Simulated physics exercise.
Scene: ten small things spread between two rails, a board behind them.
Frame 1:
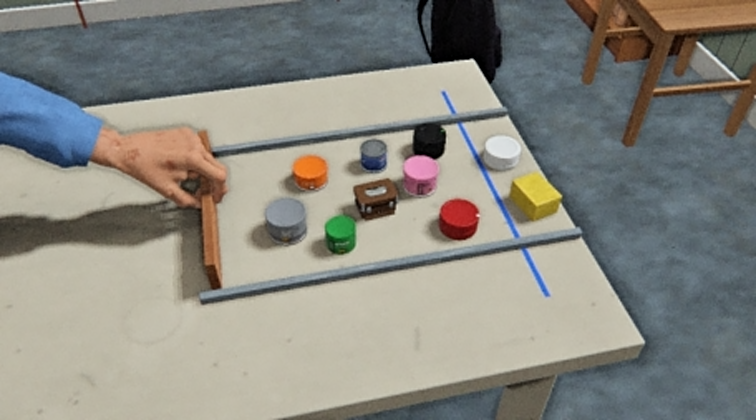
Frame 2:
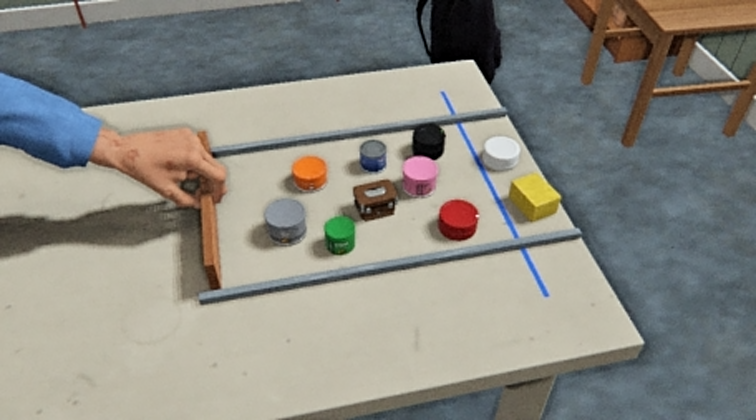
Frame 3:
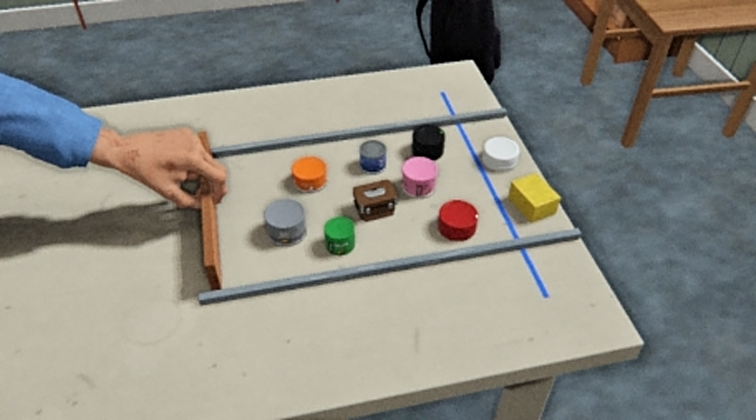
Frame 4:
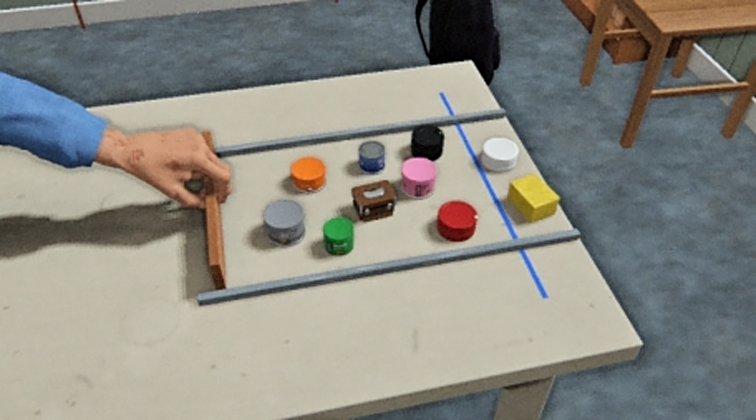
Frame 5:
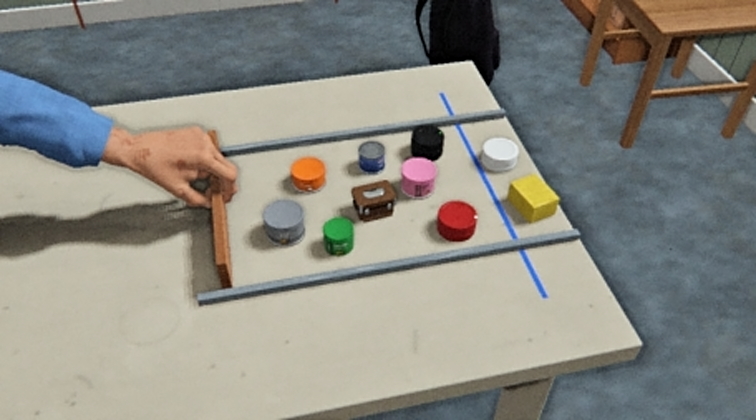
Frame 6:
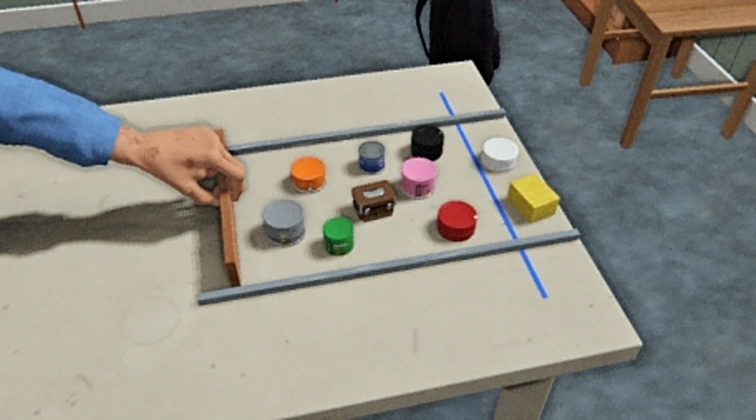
A hand slides a wooden board slightly right between two rails toward small, unmoving containers.
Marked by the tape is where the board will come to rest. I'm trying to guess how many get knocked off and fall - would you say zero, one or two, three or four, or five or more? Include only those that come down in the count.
Going by the pictures, one or two pieces get pushed right off.
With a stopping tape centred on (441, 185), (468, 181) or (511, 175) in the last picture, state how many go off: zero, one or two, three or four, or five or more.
Taking the three places in turn, it would be not one; one or two; at least five.
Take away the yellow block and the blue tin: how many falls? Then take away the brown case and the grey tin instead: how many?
That gives 1 for the first pair taken away and 0 for the second.
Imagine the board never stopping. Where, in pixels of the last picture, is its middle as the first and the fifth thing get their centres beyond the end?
At (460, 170) for the first, at (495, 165) for the fifth.
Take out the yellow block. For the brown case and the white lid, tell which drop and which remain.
So the brown case is still there and the white lid goes off the edge.
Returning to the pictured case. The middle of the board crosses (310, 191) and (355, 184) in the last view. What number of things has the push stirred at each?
By then 3, and later 6.
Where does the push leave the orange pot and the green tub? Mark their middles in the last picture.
You'll find the orange pot at roughly (489, 146) and the green tub at roughly (524, 216).
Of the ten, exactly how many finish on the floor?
The number is 2.
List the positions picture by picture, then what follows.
The first frame shows yellow block (535, 197); white lid (502, 153); black lid (429, 142); board (209, 205); tape (487, 177).
The second frame shows white lid (501, 154); red lid (458, 220).
The third frame shows black lid (428, 143); brown case (375, 201).
The fourth frame shows yellow block (533, 198); board (214, 205).
The fifth frame shows white lid (500, 155); grey tin (285, 223).
The sixth frame shows yellow block (533, 198); white lid (500, 155); black lid (427, 143); board (227, 203); tape (485, 179).
A little later, none off yet; yellow block at rest near (533, 198); white lid at rest near (500, 155); black lid at rest near (427, 143).
Next, none off yet; yellow block at rest near (533, 198); white lid at rest near (500, 155); black lid moving near (435, 141).
Later still, none off yet; yellow block at rest near (533, 198); white lid shifted a little near (513, 154); black lid shifted well along near (469, 125).
When it is over, the number that fall off is one or two; down, white lid and yellow block.
